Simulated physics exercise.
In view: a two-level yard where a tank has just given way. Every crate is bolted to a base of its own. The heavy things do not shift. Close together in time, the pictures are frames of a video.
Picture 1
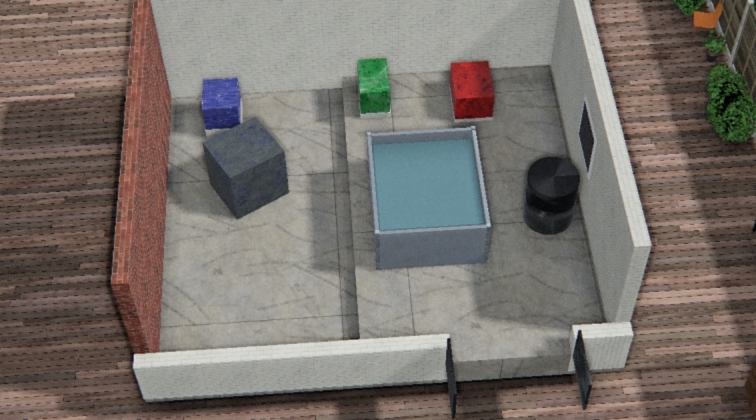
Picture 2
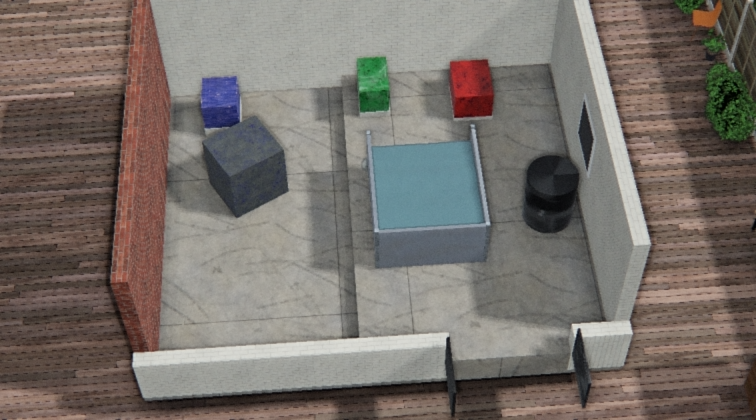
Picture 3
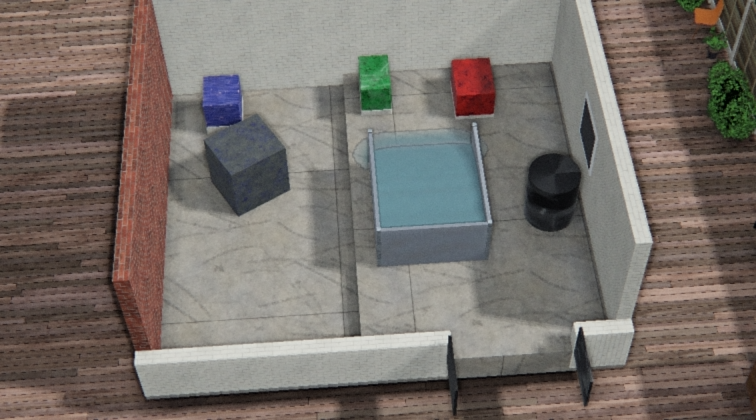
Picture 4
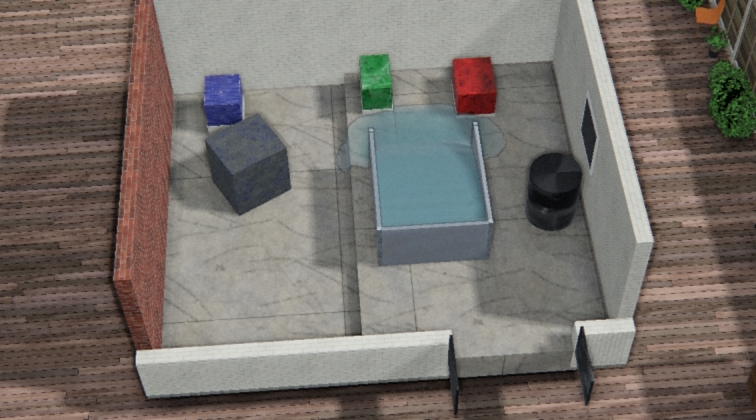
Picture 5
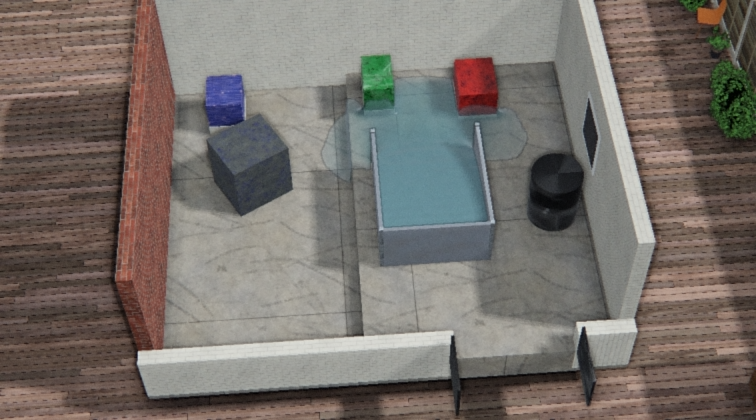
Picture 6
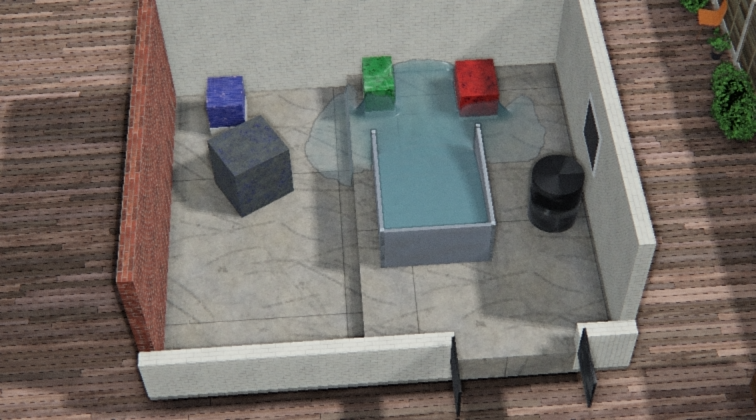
In the video, the far side of an open water tank in a walled yard disappears, and water pours out across the paving, spreading left and right and reaching around the green and red blocks near the back wall.
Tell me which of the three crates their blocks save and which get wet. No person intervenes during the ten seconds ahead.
In the end the red crate will be reached, the green crate will be reached, the blue crate will be reached.
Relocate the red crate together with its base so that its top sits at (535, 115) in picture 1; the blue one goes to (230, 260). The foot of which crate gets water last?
Going by the pictures, it's the blue crate.
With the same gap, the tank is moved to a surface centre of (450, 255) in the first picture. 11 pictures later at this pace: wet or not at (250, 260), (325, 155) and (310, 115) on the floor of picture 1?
As listed: No water, under water, under water.
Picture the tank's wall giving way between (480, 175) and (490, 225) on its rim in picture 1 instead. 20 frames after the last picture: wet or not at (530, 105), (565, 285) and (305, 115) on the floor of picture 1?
In that order: Flooded, under water, no water.
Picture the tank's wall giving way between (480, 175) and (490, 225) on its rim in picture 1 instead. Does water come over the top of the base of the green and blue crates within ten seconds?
Note: Green one is overtopped; blue one is left dry.
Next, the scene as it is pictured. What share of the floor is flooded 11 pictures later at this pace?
Close to 35 percent, by my reckoning.
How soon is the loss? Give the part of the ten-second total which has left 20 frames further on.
It comes to around 0 per cent.
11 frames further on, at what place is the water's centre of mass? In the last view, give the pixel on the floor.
It is near (413, 132).
A moment on, water covers 30 % of the floor; the red crate water round its plinth, the green crate water round its plinth, the blue crate water round its plinth.
Next, water covers 35 % of the floor; the red crate water round its plinth, the green crate water round its plinth, the blue crate water round its plinth.
Then, water covers 55 % of the floor; the red crate water round its plinth, the green crate water round its plinth, the blue crate water round its plinth.
Later, water covers 90 % of the floor; the red crate water round its plinth, the green crate water round its plinth, the blue crate water round its plinth.
In the end, water covers 90 % of the floor; the red crate was topped, the green crate was topped, the blue crate was topped.
